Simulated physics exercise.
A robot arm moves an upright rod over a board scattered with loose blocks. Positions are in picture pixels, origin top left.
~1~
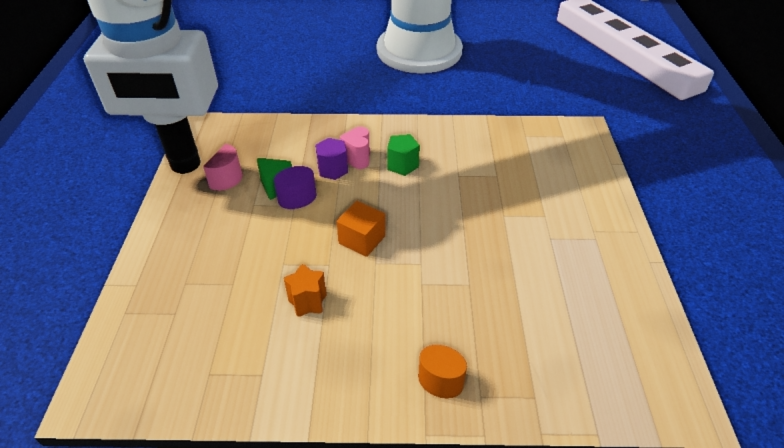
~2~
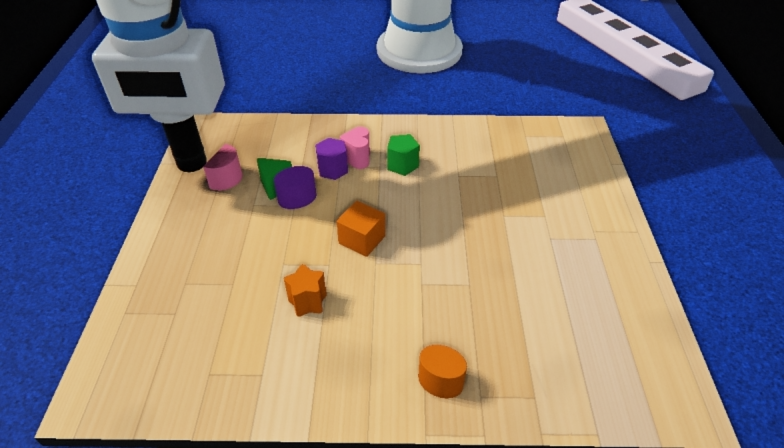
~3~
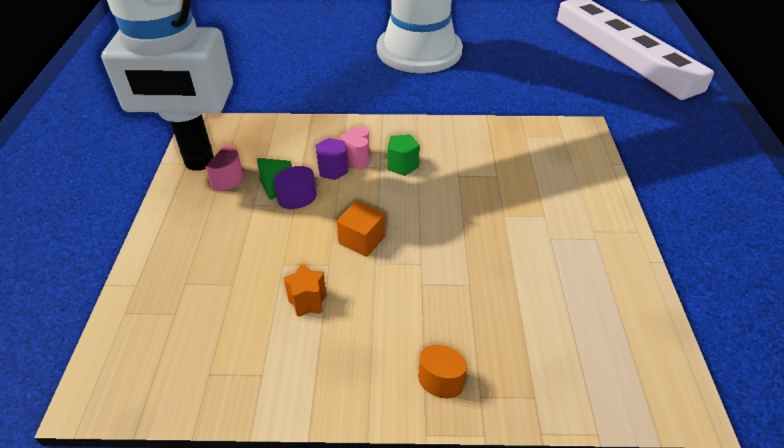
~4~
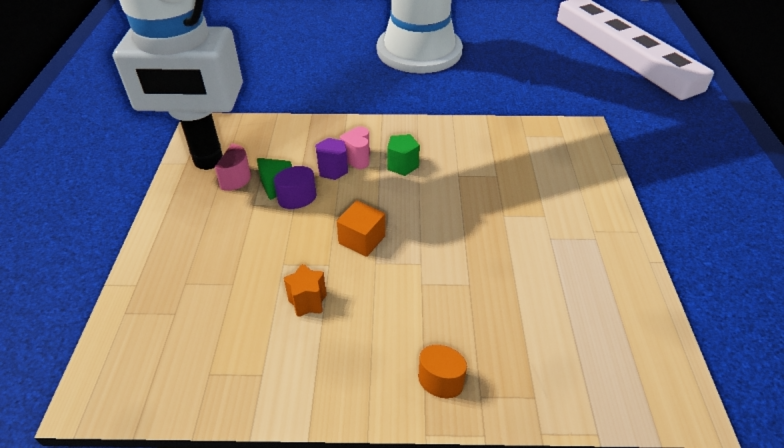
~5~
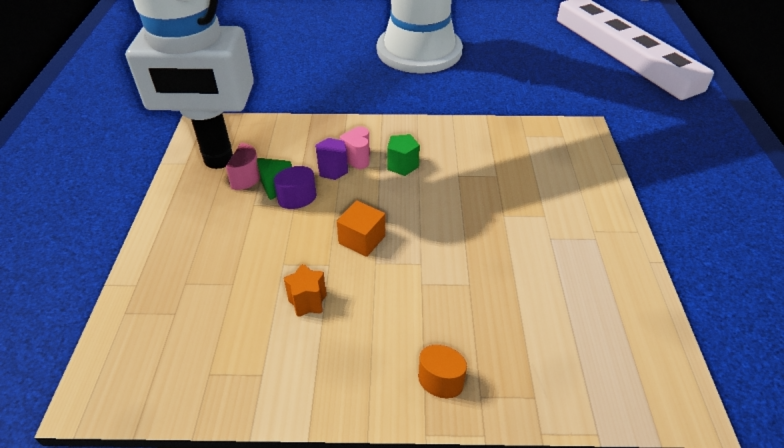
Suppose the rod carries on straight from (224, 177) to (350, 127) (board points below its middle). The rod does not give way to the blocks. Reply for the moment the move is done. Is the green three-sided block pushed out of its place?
Yes
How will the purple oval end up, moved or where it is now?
The purple oval does not move.
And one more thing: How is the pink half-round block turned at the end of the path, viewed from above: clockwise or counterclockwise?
Verdict: Clockwise.
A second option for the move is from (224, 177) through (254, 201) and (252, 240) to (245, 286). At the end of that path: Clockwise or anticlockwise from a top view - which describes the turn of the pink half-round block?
Spin direction: Counter-clockwise.
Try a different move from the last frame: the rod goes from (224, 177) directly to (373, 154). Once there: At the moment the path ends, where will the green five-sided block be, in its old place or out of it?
It's moved.
On the path given first. One third of the way, rod (265, 143); pink half-round block (288, 139); green three-sided block (291, 155), turned 80° clockwise.
Two thirds of the way, rod (308, 126); pink half-round block (310, 135), turned 45° clockwise; green three-sided block (293, 155), turned 90° clockwise.
At the end, rod (349, 111); pink half-round block (310, 135), turned 45° clockwise; green three-sided block (293, 155), turned 90° clockwise; purple oval unmoved; purple six-sided block unmoved.
